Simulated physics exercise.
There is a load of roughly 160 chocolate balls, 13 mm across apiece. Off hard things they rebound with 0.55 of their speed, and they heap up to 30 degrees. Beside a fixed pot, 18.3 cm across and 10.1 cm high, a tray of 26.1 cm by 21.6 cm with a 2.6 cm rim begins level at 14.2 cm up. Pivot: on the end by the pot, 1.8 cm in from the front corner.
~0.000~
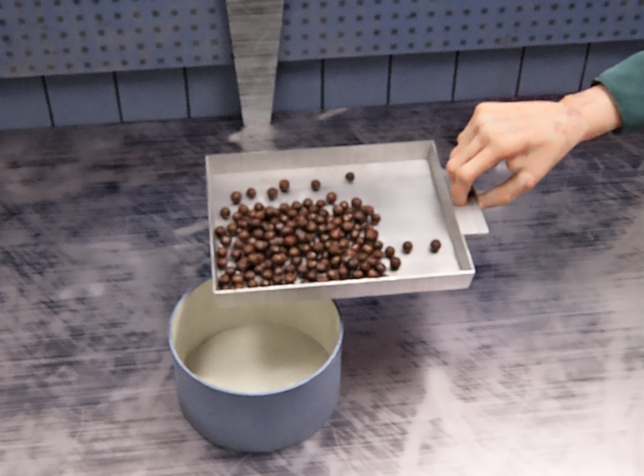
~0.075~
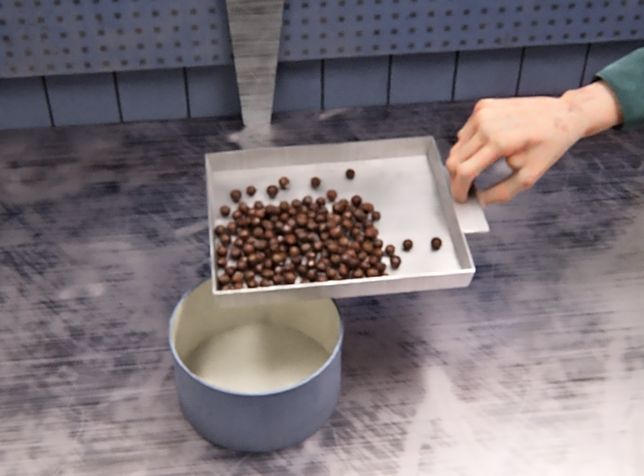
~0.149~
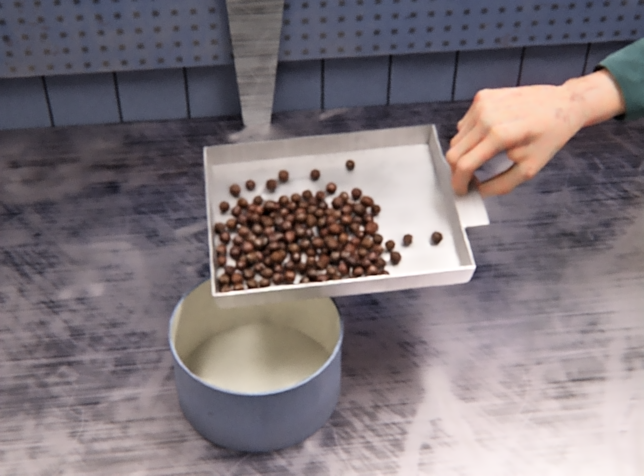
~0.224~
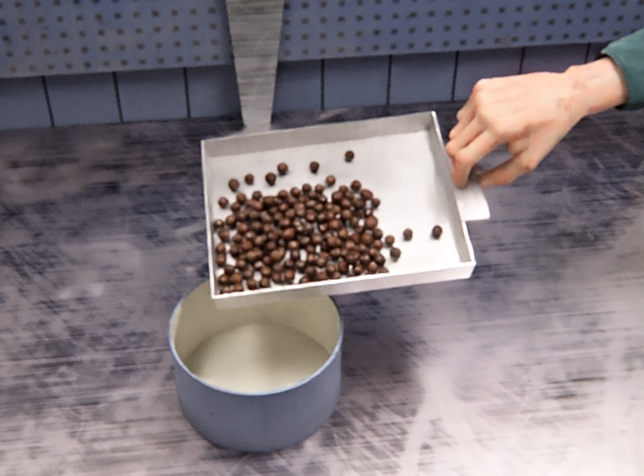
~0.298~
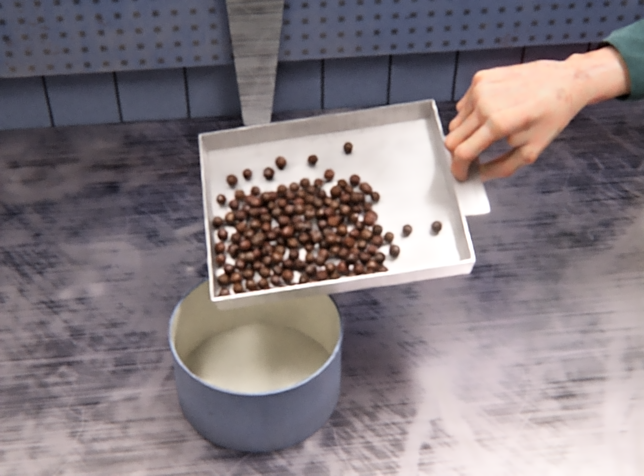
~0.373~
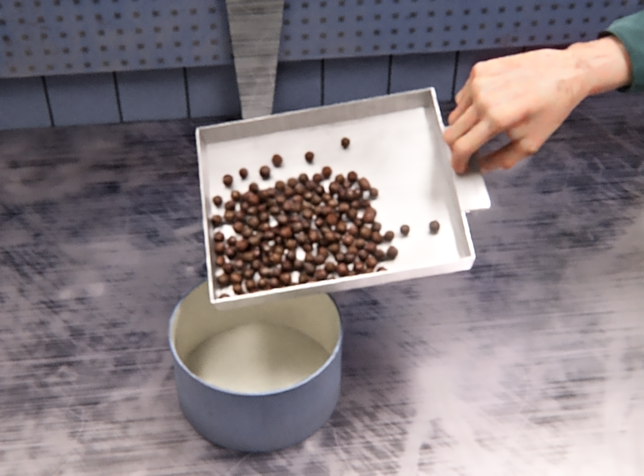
On a scuffed grey surface before a perforated blue panel, a hand on the right holds a pale tray of small dark brown balls above a blue pot. The hand gradually tilts the tray, raising its back edge while the front left corner dips slightly and the balls stay clustered inside.
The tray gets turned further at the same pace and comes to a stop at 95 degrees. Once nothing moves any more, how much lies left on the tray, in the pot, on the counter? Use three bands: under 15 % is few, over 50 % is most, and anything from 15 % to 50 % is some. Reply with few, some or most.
Tray: Few, pot: Most, counter: Some.
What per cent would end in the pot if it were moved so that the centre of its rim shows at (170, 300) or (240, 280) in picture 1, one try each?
15 % and 0 %.
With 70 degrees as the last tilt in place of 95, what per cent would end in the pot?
That would give about 10 per cent.
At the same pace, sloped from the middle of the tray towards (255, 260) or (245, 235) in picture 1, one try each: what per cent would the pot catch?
Roughly 30 % for the first direction, roughly 10 % for the second.
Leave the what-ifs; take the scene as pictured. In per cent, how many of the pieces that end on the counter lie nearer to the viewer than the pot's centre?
Share: Some 100 %.
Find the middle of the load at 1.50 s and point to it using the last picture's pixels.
Roughly (257, 254).
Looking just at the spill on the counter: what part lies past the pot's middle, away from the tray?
I reckon around 80 per cent.
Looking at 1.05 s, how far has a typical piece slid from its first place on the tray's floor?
Around 1 centimetres.
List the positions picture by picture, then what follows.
The first picture shows tray tilt 0 degrees, front corners at (218, 290) and (470, 269); middle of the pieces at (302, 238); pot at (256, 326).
The second picture shows tray tilt 1 degrees, front corners at (218, 290) and (470, 268); middle of the pieces at (302, 237).
The third picture shows tray tilt 5 degrees, front corners at (217, 292) and (470, 265), lowest corner left front; middle of the pieces at (301, 233).
The fourth picture shows tray tilt 9 degrees, front corners at (217, 294) and (470, 261), lowest corner left front; middle of the pieces at (300, 230).
The fifth picture shows tray tilt 13 degrees, front corners at (216, 296) and (470, 258), lowest corner left front; middle of the pieces at (299, 228).
The sixth picture shows tray tilt 17 degrees, front corners at (215, 298) and (470, 255), lowest corner left front; middle of the pieces at (305, 226); pot at (256, 326). Its pace works out near 55 degrees a second.
Then, at 1.05 s, tilt 54 degrees; the tray holds 100 %, the pot 0 %.
After 1.50 s, tilt 78 degrees; the tray holds 95 %, the pot 5 %.
After 2.02 s, tilt 95 degrees; the tray holds 15 %, the pot 60 %.
At rest (3.5 s), tray 0 %, pot 80 %, counter 20 %.
